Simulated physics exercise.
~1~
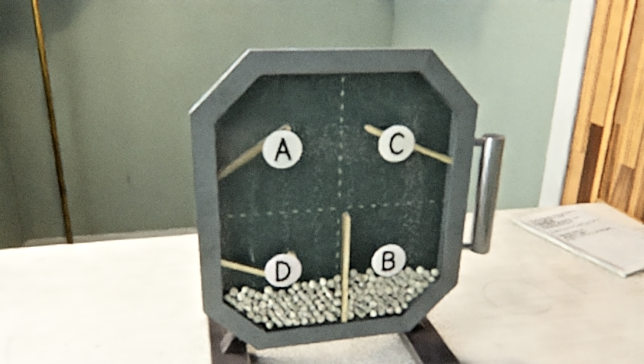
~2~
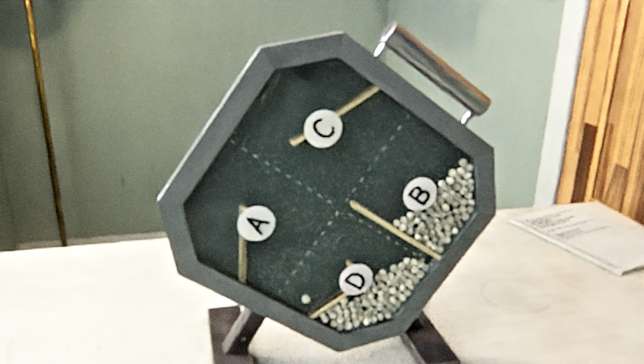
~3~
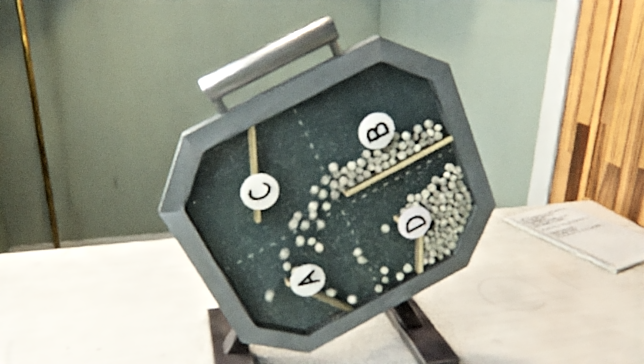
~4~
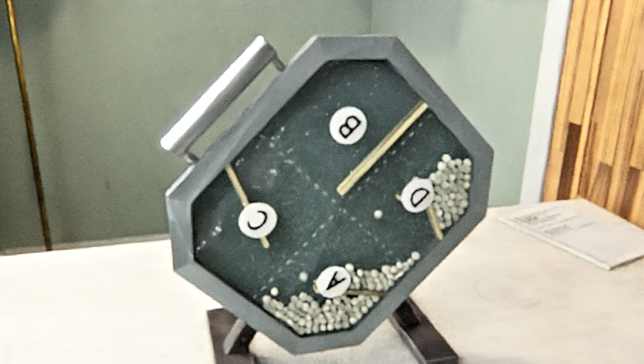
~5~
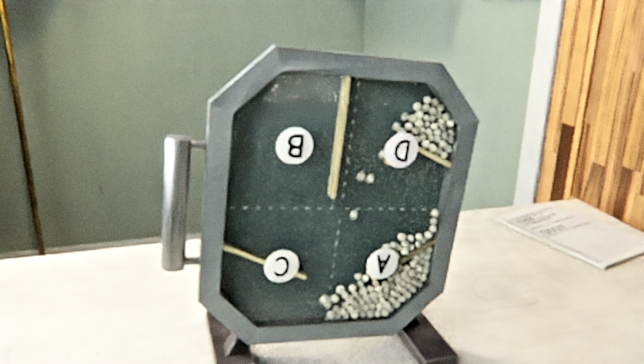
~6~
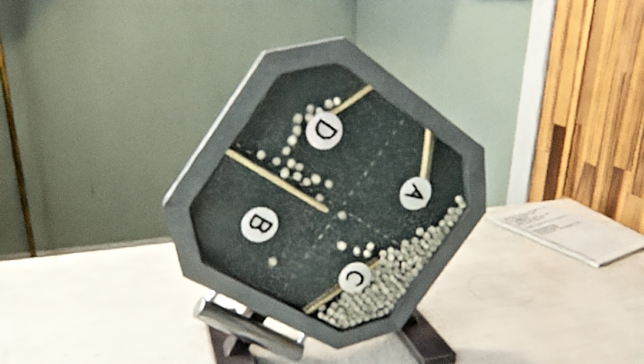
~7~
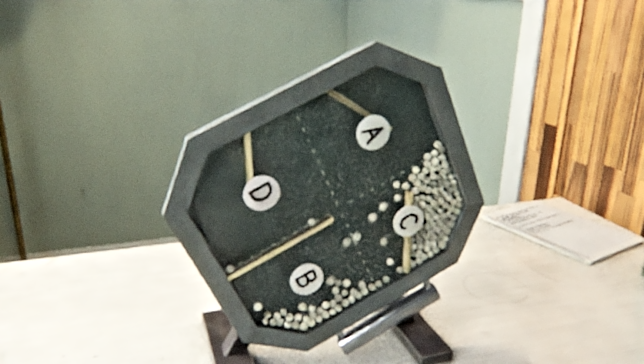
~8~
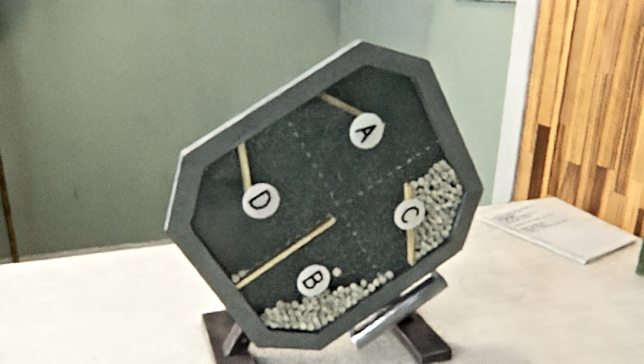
On a white tabletop, an octagonal box with a clear front and lettered quarters turns anticlockwise on its stand, sending small pale balls sliding and spilling past the inner strips from quarter to quarter, until it stops tilted with the balls resting in B and C.
